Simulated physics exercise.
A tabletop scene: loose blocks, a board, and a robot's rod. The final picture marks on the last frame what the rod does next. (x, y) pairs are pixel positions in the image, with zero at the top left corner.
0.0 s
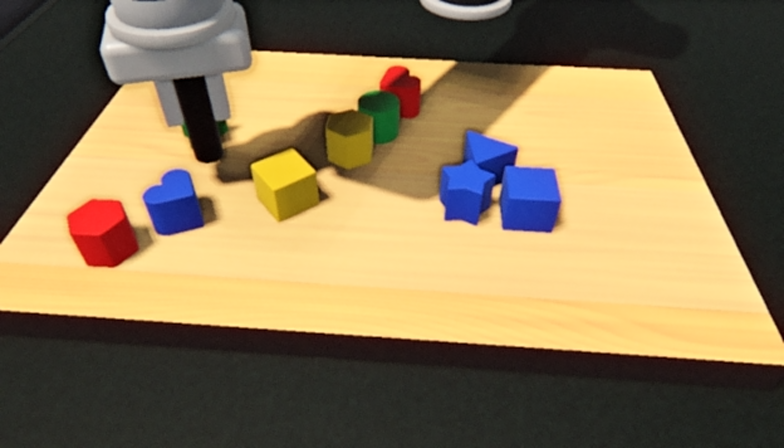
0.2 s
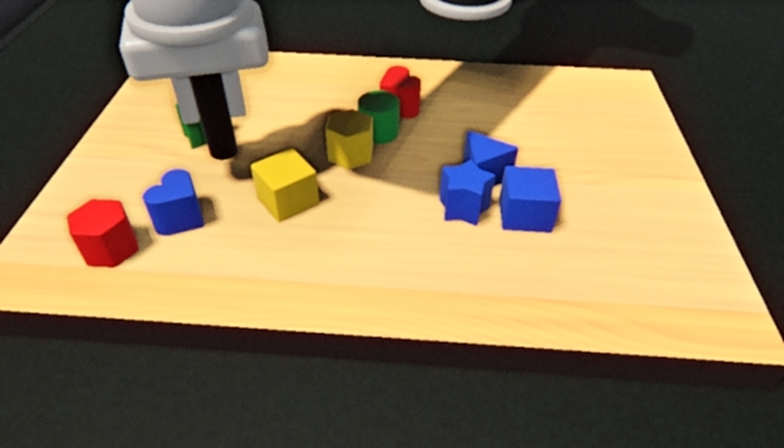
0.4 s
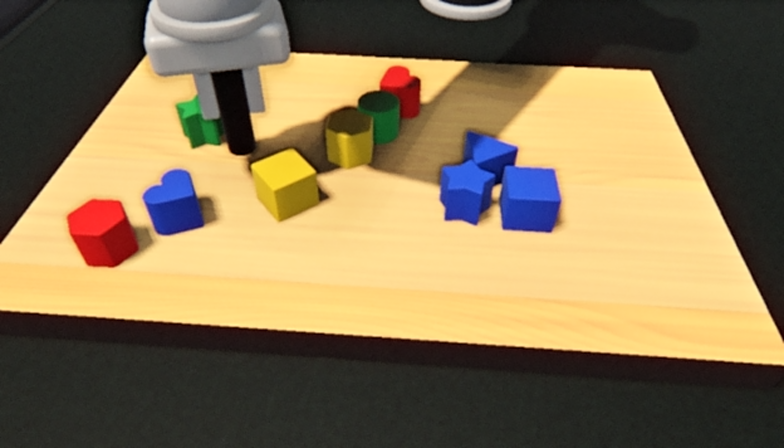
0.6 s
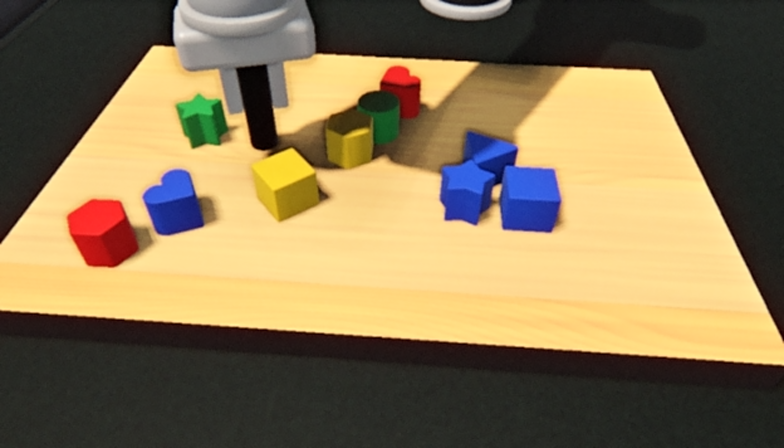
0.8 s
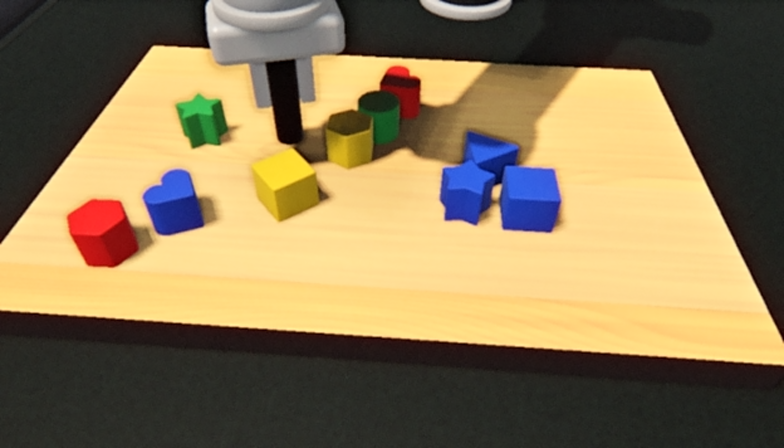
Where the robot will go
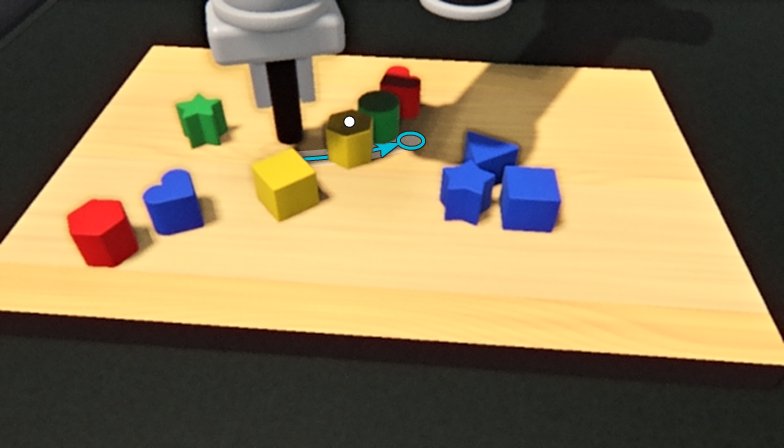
Robot arm with a black rod gliding right behind a yellow cube, uncovering a green star among unmoving coloured blocks.
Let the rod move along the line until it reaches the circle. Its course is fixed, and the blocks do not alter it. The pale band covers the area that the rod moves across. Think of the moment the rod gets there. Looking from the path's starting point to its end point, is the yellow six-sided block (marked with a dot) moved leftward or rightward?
Answer: Right.
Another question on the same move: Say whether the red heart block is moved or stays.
That block is shifted.
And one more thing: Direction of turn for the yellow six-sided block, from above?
If we look at it from overhead, the yellow six-sided block pivots clockwise.
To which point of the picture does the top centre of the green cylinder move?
If I read the scene right, the answer is (414, 90).
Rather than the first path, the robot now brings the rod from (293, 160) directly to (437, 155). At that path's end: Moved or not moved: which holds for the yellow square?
It barely shifts, if at all.
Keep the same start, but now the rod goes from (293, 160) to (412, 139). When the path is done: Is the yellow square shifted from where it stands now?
In short: No.
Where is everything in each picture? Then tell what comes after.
In the first picture, lower end of the rod (210, 156), tops of blocks, yellow square (283, 168), yellow six-sided block (349, 122), green cylinder (378, 100), red heart block (400, 77).
In the second picture, rod (224, 152), blocks as before.
In the third picture, rod (243, 148), blocks as before.
In the fourth picture, rod (265, 143), blocks as before.
In the fifth picture, rod (290, 138), yellow square (283, 168), yellow six-sided block (349, 122), green cylinder (378, 100), red heart block (400, 77).
The drawn path runs from (293, 160) over (335, 156) and (374, 150) to (411, 141); the dot is on the yellow six-sided block.
The first path, step by step. One third of the way, rod (333, 134); yellow six-sided block (369, 120); green cylinder (386, 97).
Two thirds of the way, rod (375, 128); yellow six-sided block (410, 118); green cylinder (408, 93); red heart block (401, 72).
At the end, rod (412, 119); yellow square not moved; yellow six-sided block (448, 115), turned 30° clockwise; green cylinder (414, 90); red heart block (402, 70).
